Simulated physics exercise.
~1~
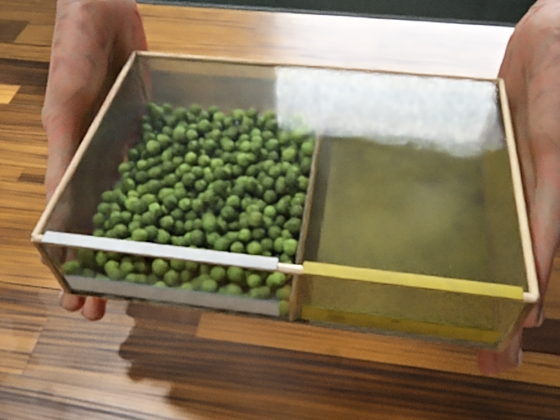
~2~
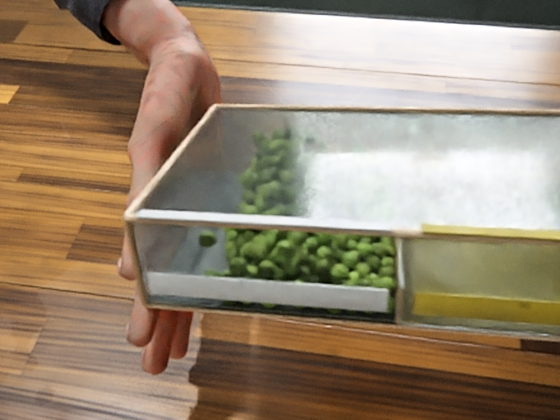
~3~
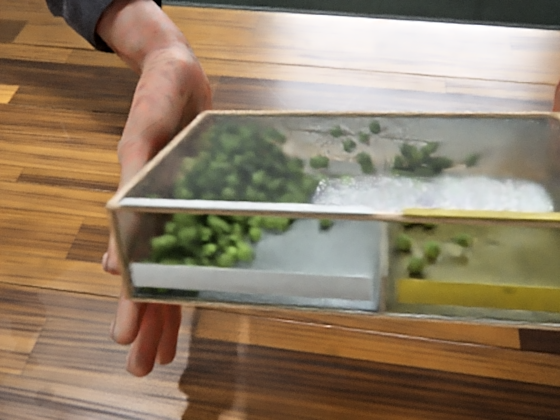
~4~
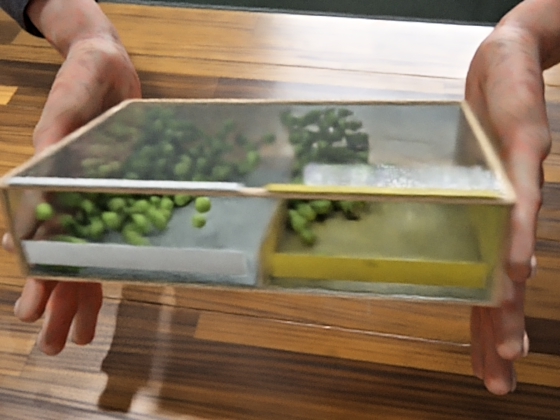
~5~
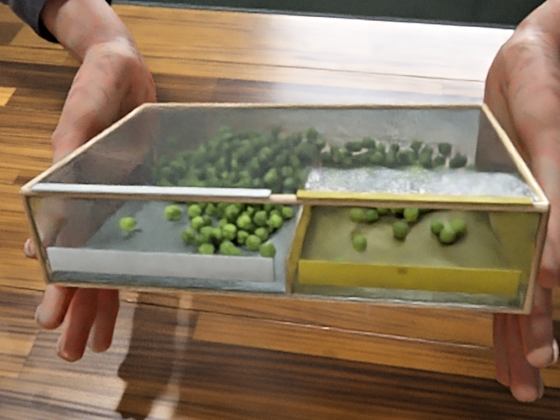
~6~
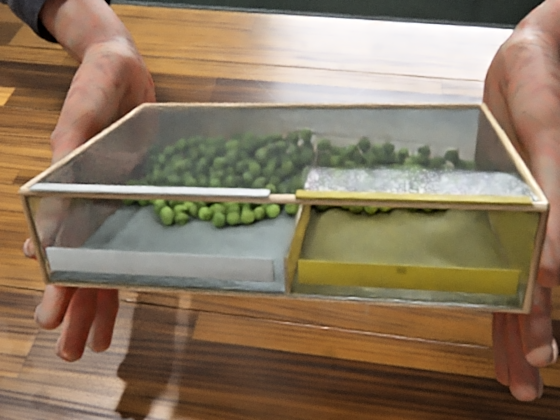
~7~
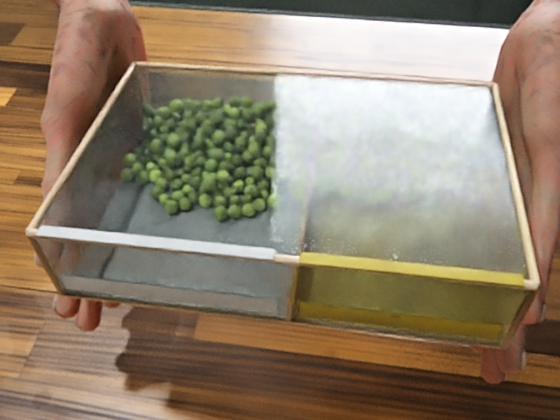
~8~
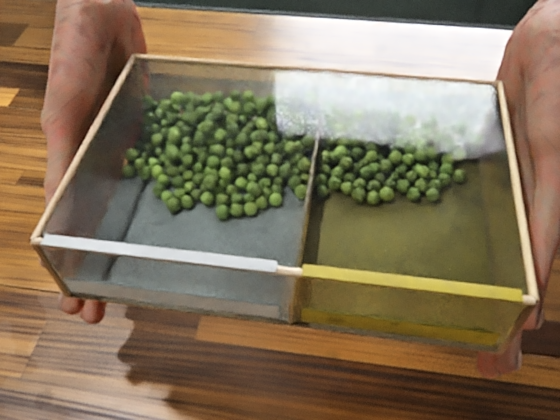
Bright green peas fill the left side of a clear-lidded shallow box, held by two hands over a striped wooden table and seen from the front, slightly above. A divider separates this white-edged compartment from an empty yellow-edged one on the right, where glare whitens the lid. The box tips and shifts sideways, and peas scatter, some crossing into the yellow side. Held tilted, it steadies while the peas gather along the back. Finally the hands bring it level again, leaving a larger cluster in the white compartment and a smaller one in the yellow.
